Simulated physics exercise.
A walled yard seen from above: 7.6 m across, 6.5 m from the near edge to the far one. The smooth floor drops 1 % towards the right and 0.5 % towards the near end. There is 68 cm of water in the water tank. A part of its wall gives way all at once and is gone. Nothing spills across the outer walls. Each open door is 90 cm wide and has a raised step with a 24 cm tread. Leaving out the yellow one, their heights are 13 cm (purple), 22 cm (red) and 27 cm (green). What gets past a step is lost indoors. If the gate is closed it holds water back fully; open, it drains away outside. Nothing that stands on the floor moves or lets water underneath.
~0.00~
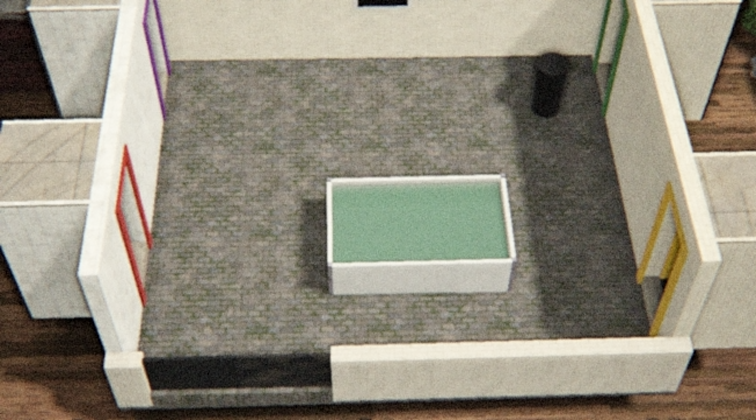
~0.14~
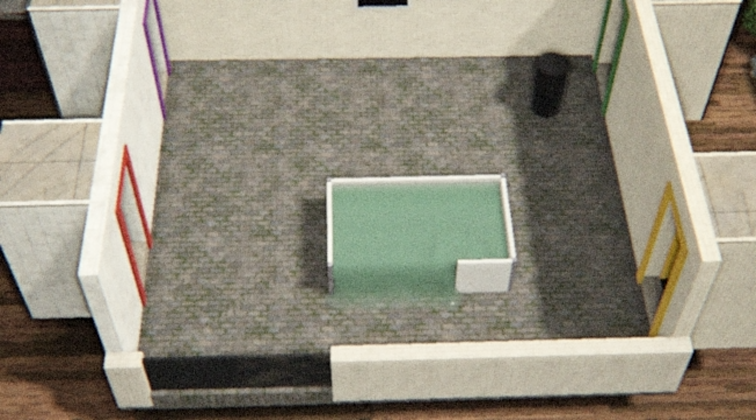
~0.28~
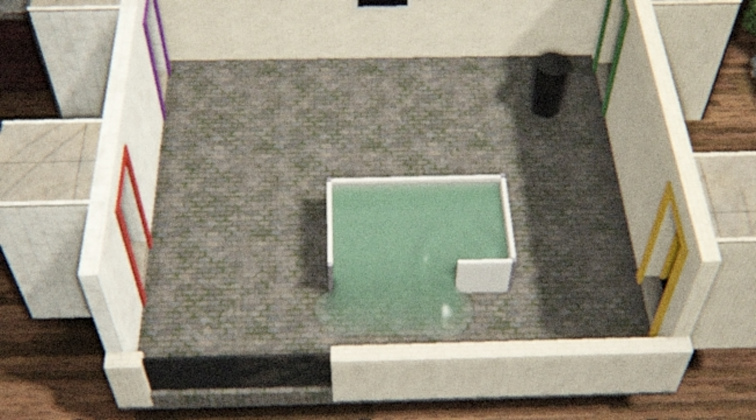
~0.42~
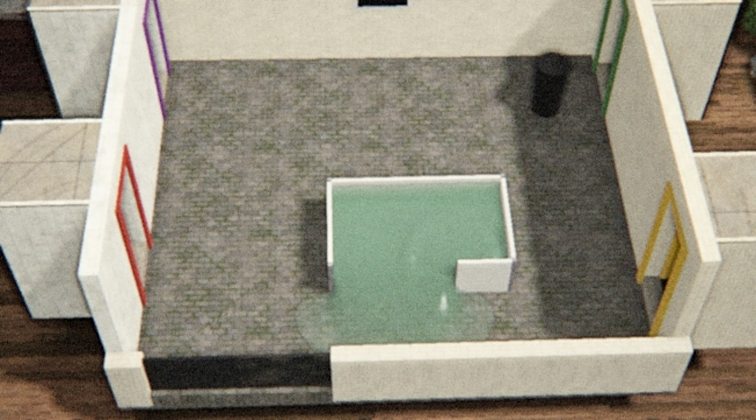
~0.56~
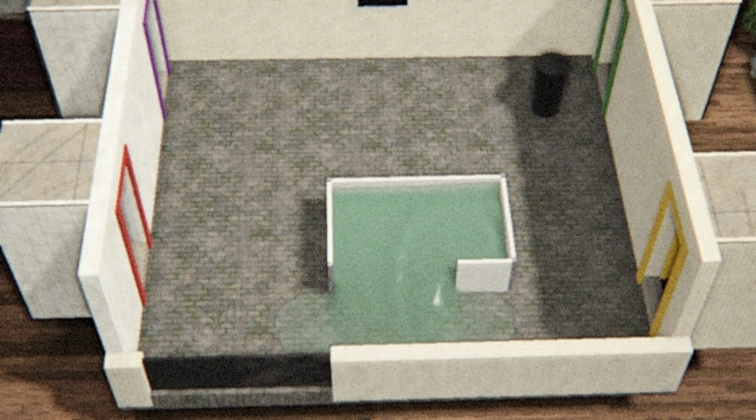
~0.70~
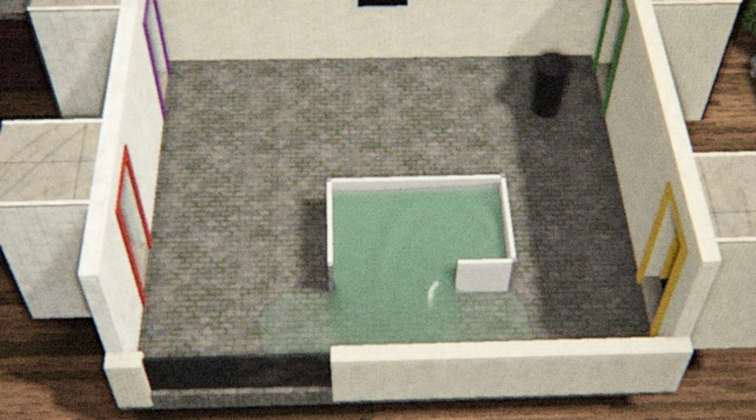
Walled yard seen from above, with the front of a white-walled tank vanishing and green water pouring out, spreading across the paving.
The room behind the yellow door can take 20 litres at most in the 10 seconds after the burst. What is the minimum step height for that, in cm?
Close to 19 cm is just enough.
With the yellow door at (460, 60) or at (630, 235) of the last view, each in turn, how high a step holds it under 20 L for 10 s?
Roughly 8.5 and 8.0 cm.
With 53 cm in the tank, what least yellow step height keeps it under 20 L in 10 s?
Then roughly 14.5 cm.
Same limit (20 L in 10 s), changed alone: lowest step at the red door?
Roughly 12.0 cm at red.
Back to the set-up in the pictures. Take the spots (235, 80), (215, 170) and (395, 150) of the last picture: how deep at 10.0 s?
About 5, 2 and 6 cm.
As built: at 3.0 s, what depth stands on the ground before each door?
Depths in cm: Purple 0, yellow 23, red 18, green 0.
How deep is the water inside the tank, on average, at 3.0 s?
Some 19 cm.
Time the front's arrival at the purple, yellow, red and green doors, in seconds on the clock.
Arrival: Purple 3.6 s, yellow 1.8 s, red 2.2 s, green 3.6 s.
After 1.4 s water covers 15 % of the floor, deepest (52 cm) near (386, 375); it has not reached the yellow door.
After 3.0 s water covers 35 % of the floor, deepest (32 cm) near (135, 381); 23 cm at the yellow door, 4 litres in over its 22 cm step.
After 10.0 s water covers 100 % of the floor, deepest (14 cm) near (561, 55); 8 cm at the yellow door, 6 litres in over its 22 cm step.
At the yellow door as built, the water arrived by 1.9 s and peaked near 27 cm at 2.4 s.
With a step of 17.5 cm, 33 litres would have come in within the 10 s; with 23.5 cm, 3 litres. So under 20 litres takes about 19 cm.
